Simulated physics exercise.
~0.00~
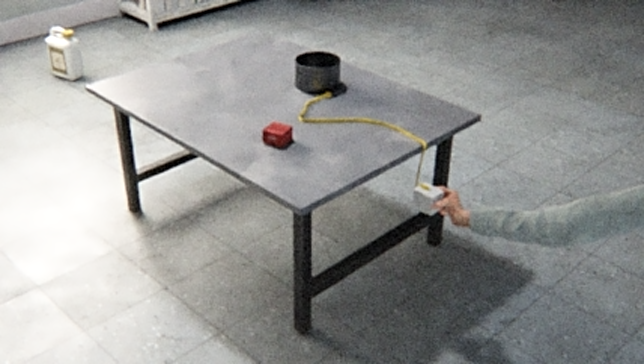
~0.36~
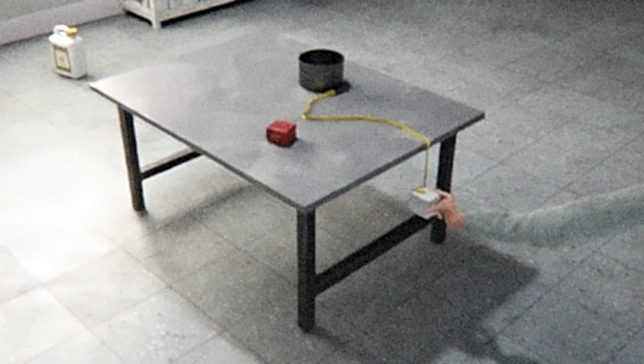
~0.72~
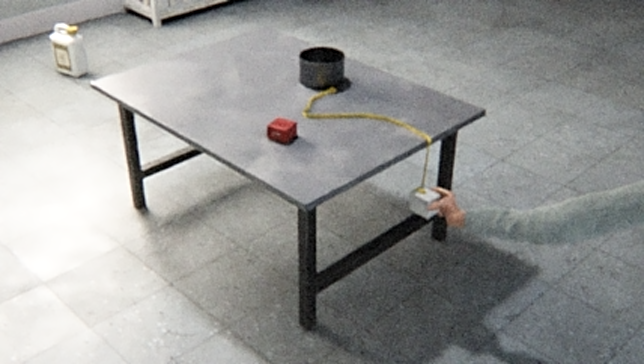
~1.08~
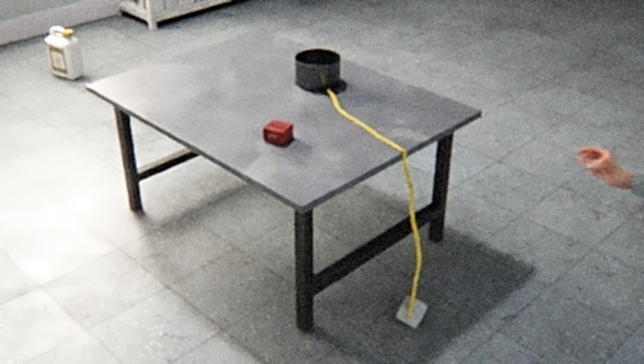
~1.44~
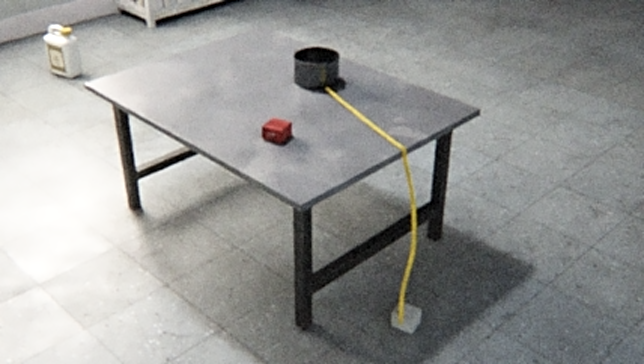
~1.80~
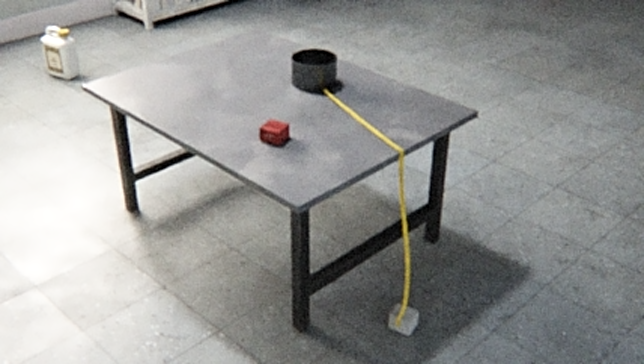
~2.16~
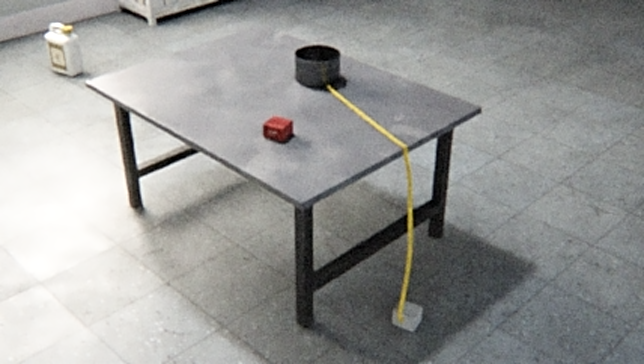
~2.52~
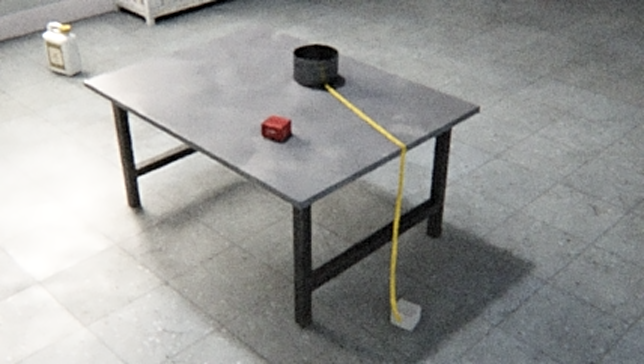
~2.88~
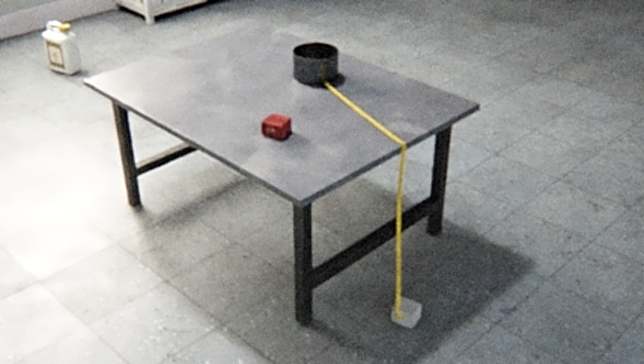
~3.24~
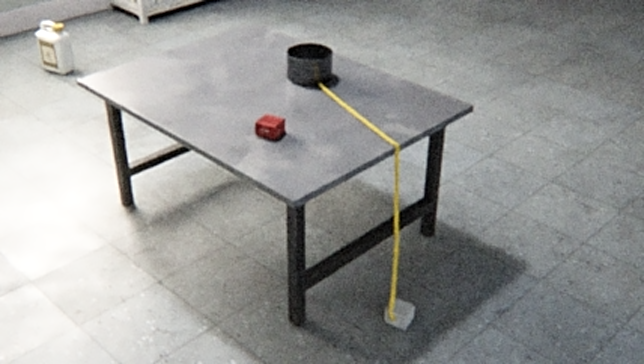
A white block tied to a yellow ribbon drops from a hand onto the floor.
